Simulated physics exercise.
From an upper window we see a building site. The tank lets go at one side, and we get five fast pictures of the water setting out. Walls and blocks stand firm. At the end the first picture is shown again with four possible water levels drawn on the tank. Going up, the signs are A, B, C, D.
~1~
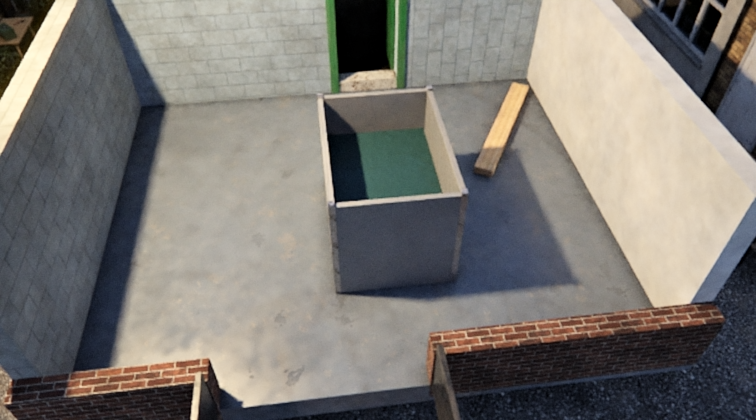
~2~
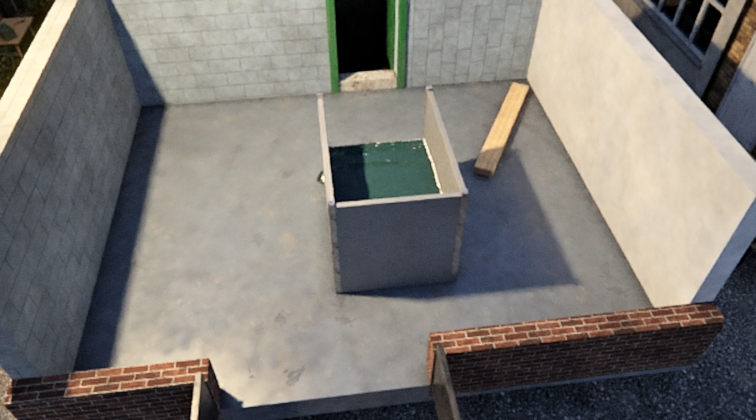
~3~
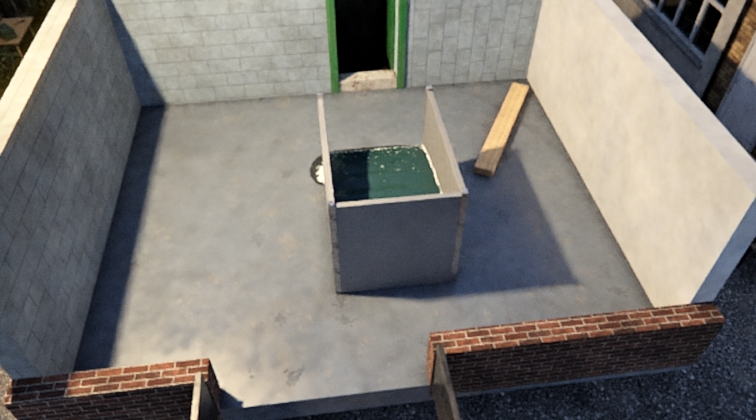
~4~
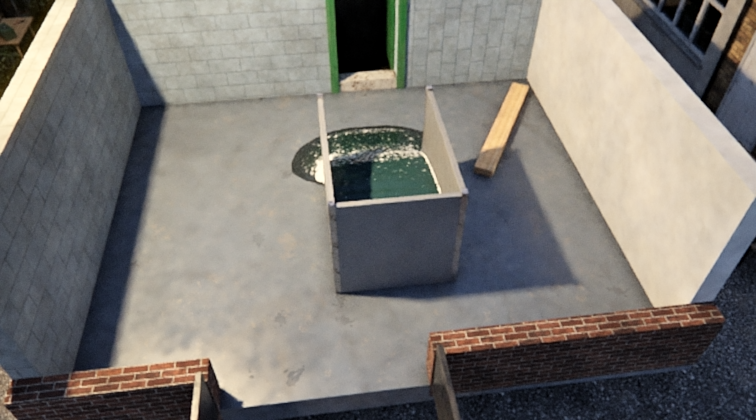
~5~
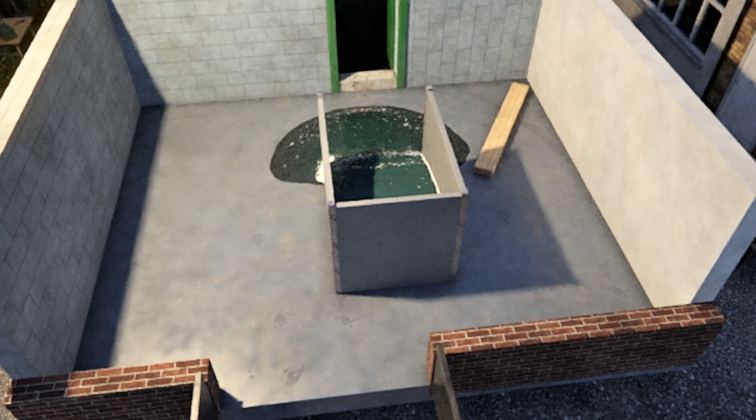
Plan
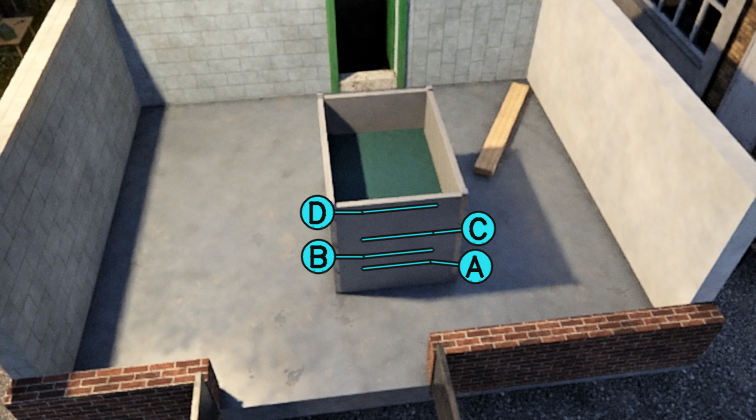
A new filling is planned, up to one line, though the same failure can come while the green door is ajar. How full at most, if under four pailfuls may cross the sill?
Take A.
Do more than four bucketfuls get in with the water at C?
Yes, that goes wrong.
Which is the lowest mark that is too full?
That would be B.
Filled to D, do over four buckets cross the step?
Yes.
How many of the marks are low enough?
One.
On the marked copy, A at (397, 265); B at (397, 253); C at (398, 236); D at (399, 208); from the bottom up A, B, C, D.
If A is chosen, a splash gets over, under a bucket.
If B is chosen, about 8 bucketfuls get in.
If C is chosen, dozens of bucketfuls pour in.
If D is chosen, dozens of bucketfuls pour in.
